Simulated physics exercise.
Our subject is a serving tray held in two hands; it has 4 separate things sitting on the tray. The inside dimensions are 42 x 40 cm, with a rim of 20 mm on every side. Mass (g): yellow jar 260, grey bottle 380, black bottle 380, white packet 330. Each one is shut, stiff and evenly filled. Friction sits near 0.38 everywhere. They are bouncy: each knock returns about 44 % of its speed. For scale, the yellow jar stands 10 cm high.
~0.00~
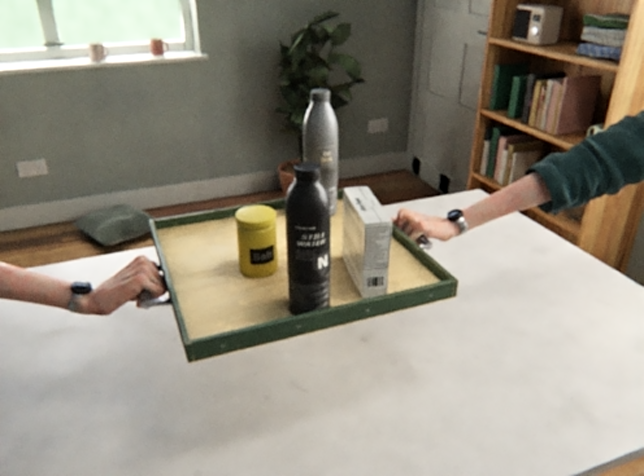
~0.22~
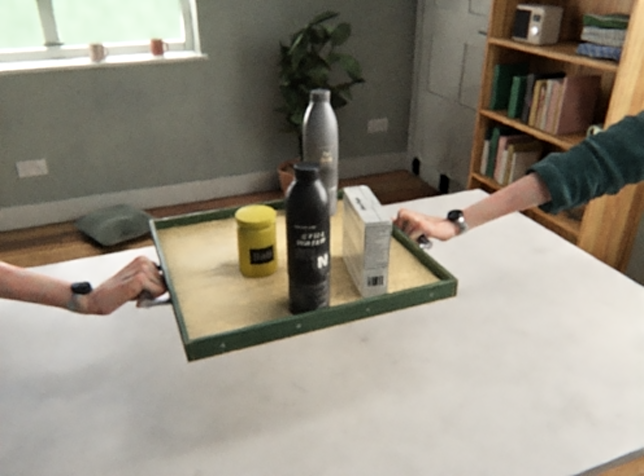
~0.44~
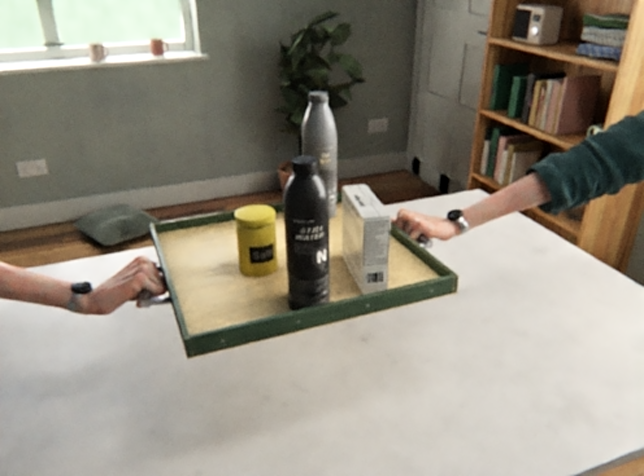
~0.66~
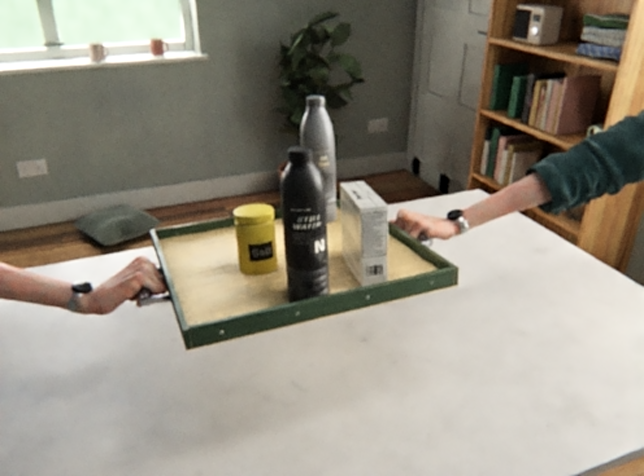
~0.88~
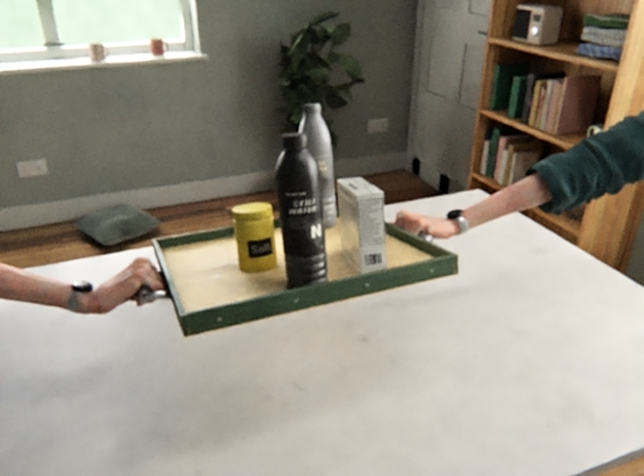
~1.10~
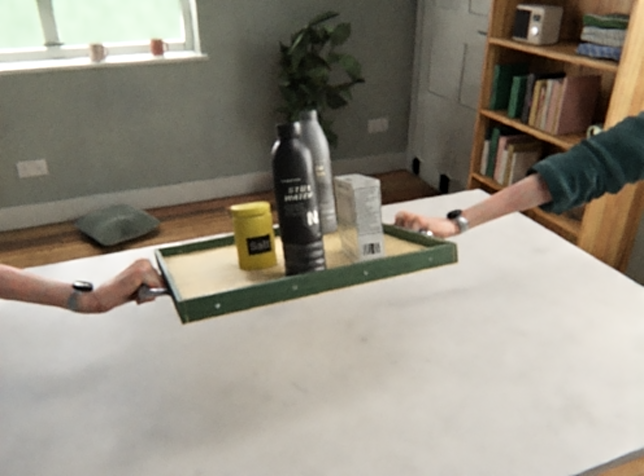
A green-rimmed serving tray is held by a hand at each side above a pale table, seen from slightly above in a room with a window, plant and bookshelf. On it stand a yellow jar at left, a black bottle at centre front, a grey bottle behind and a white packet at right. The camera stays still while the hands gradually tilt the tray's far edge down.
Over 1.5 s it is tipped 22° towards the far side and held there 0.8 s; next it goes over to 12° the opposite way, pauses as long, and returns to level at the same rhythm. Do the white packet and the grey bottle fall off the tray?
White packet: Kept; grey bottle: Lost.
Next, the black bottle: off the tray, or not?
The black bottle is still on the tray.
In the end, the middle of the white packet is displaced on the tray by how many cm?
Roughly 22 cm.
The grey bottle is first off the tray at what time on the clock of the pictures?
Answer: About 1.5 s.
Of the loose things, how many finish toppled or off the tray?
That makes 3.
Around 1.70 s, tilt 22°, far edge down; grey bottle now off the tray; white packet shifted 3 cm near (351, 212); black bottle on its side.
Around 2.40 s, tilt 22°, far edge down; yellow jar now off the tray; white packet shifted 16 cm near (323, 211); black bottle on its side.
Around 3.50 s, tilt 7°, near edge down; white packet shifted 23 cm near (315, 185); black bottle on its side.
Finally (6.6 s), off the tray, yellow jar and grey bottle; on their side or leaning hard on the tray, black bottle; not toppled but over 5 cm from the start, white packet. Final places as that camera would see them, white packet near (315, 191), grey bottle near (296, 260).
